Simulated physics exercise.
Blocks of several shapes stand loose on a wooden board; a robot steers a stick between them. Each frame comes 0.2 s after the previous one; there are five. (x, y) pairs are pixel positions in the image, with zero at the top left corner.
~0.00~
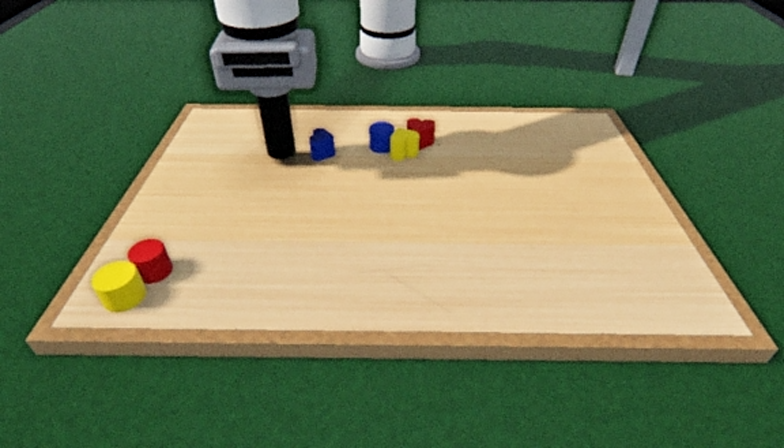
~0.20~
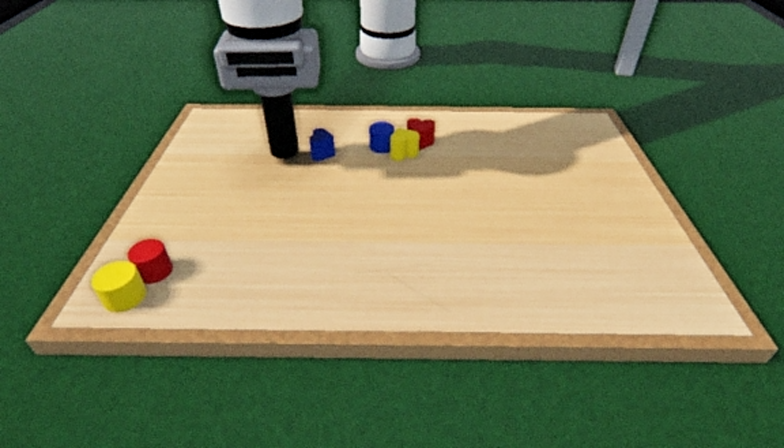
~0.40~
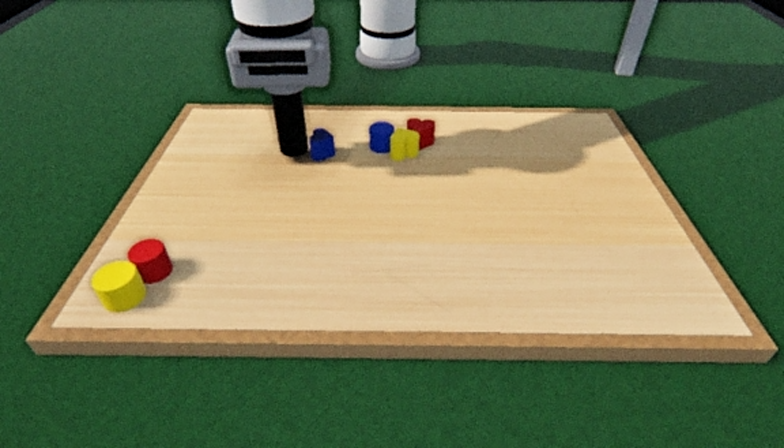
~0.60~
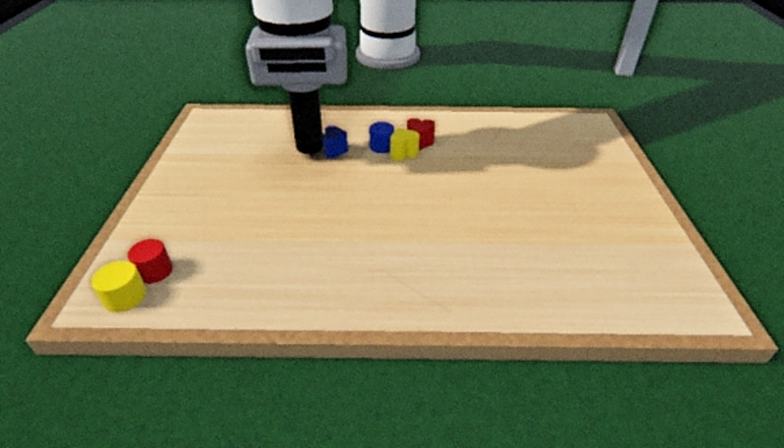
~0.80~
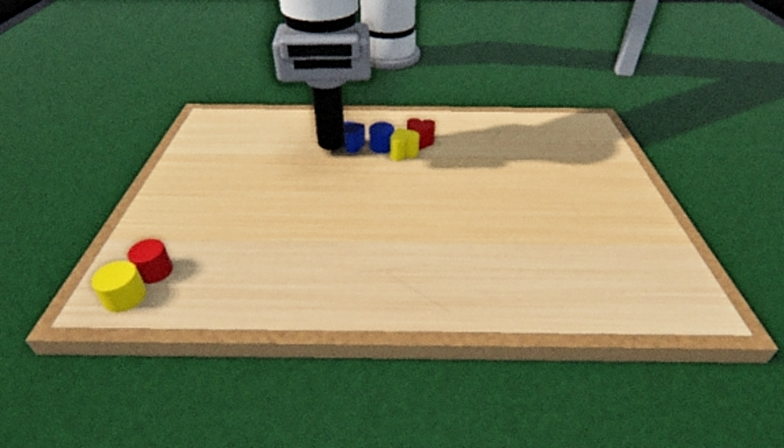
On a wooden board, a robot arm moved its black stick to the right and pushed a small blue block up next to another blue one, while the red and yellow blocks stayed still.
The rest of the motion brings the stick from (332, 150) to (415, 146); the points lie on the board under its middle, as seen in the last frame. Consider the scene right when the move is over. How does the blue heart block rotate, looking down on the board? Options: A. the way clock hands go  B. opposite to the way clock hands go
B
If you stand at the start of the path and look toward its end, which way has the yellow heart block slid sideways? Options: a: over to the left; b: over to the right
It's b.
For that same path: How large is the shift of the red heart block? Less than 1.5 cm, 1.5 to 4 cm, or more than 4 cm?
Movement: 1.5 to 4 cm.
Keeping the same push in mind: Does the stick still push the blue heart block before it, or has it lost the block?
The stick loses it on the way.
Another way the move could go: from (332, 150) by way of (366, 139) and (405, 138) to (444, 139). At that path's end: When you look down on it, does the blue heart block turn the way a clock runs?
No, I don't think so.
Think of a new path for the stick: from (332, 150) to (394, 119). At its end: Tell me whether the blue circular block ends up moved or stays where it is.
My prediction: It moves.
What follows on the original path. One third of the way, stick at (360, 142); blue heart block at (374, 120), turned 30° anticlockwise; blue circular block at (396, 124); yellow heart block at (408, 135), turned 25° clockwise.
Two thirds of the way, stick at (388, 140); blue heart block at (379, 116), turned 75° anticlockwise; blue circular block at (408, 119); yellow heart block at (409, 135), turned 25° clockwise; red heart block at (433, 124), turned 25° clockwise.
At the end, stick at (416, 139); blue heart block at (379, 116), turned 75° anticlockwise; blue circular block at (423, 114); yellow heart block at (426, 139), turned 55° clockwise; red heart block at (442, 122), turned 75° clockwise.
